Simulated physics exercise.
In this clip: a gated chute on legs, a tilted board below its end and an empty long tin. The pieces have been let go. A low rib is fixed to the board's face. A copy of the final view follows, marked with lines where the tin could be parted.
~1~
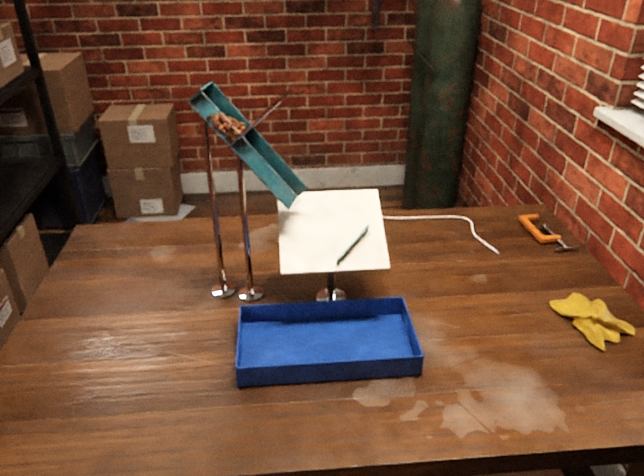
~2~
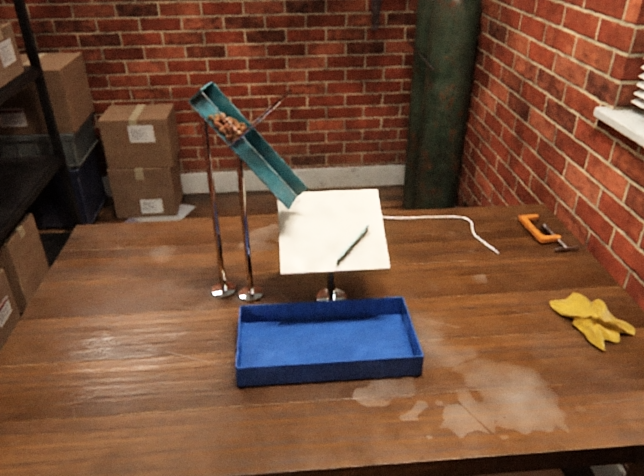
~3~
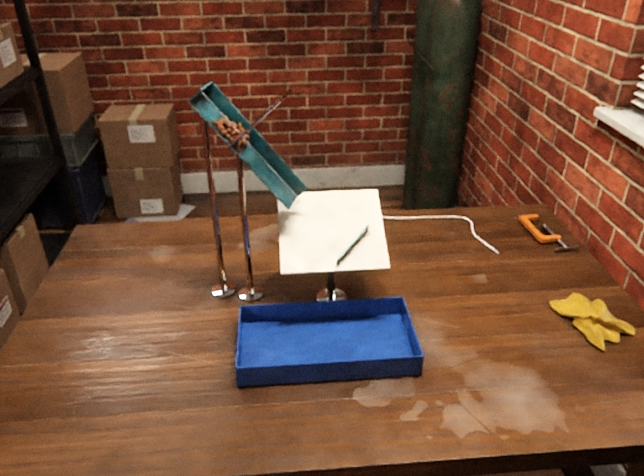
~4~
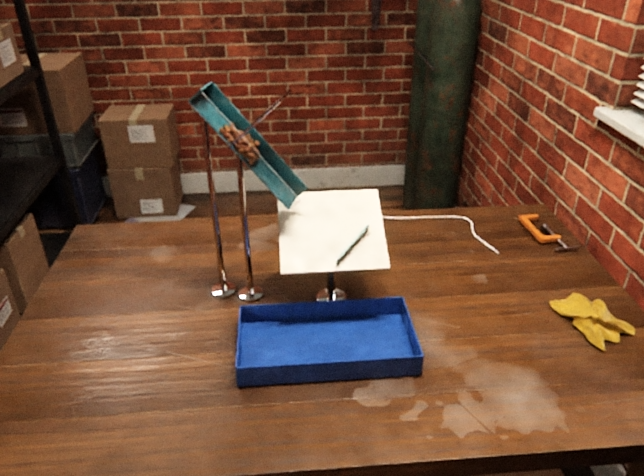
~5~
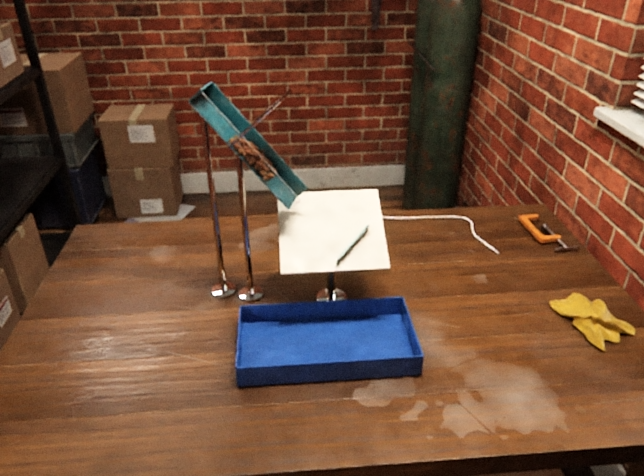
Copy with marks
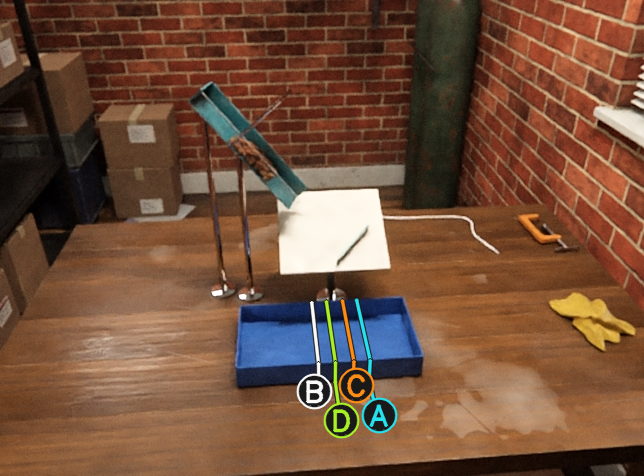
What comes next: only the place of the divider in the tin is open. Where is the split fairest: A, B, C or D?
D is best.
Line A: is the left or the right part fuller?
More lands on the left.
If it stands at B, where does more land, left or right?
Right.
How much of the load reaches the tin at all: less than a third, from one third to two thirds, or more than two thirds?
It is more than two thirds.
On the marked copy, line A crosses the front rim at (370, 359); line B crosses the front rim at (318, 363); line C crosses the front rim at (353, 360); line D crosses the front rim at (335, 362).
If A is chosen, of what is caught, all on the left of the divider, none on the right.
If B is chosen, of what is caught, a small part on the left of the divider, nearly all on the right.
If C is chosen, of what is caught, nearly all on the left of the divider, a small part on the right.
If D is chosen, of what is caught, about half on the left of the divider, about half on the right.
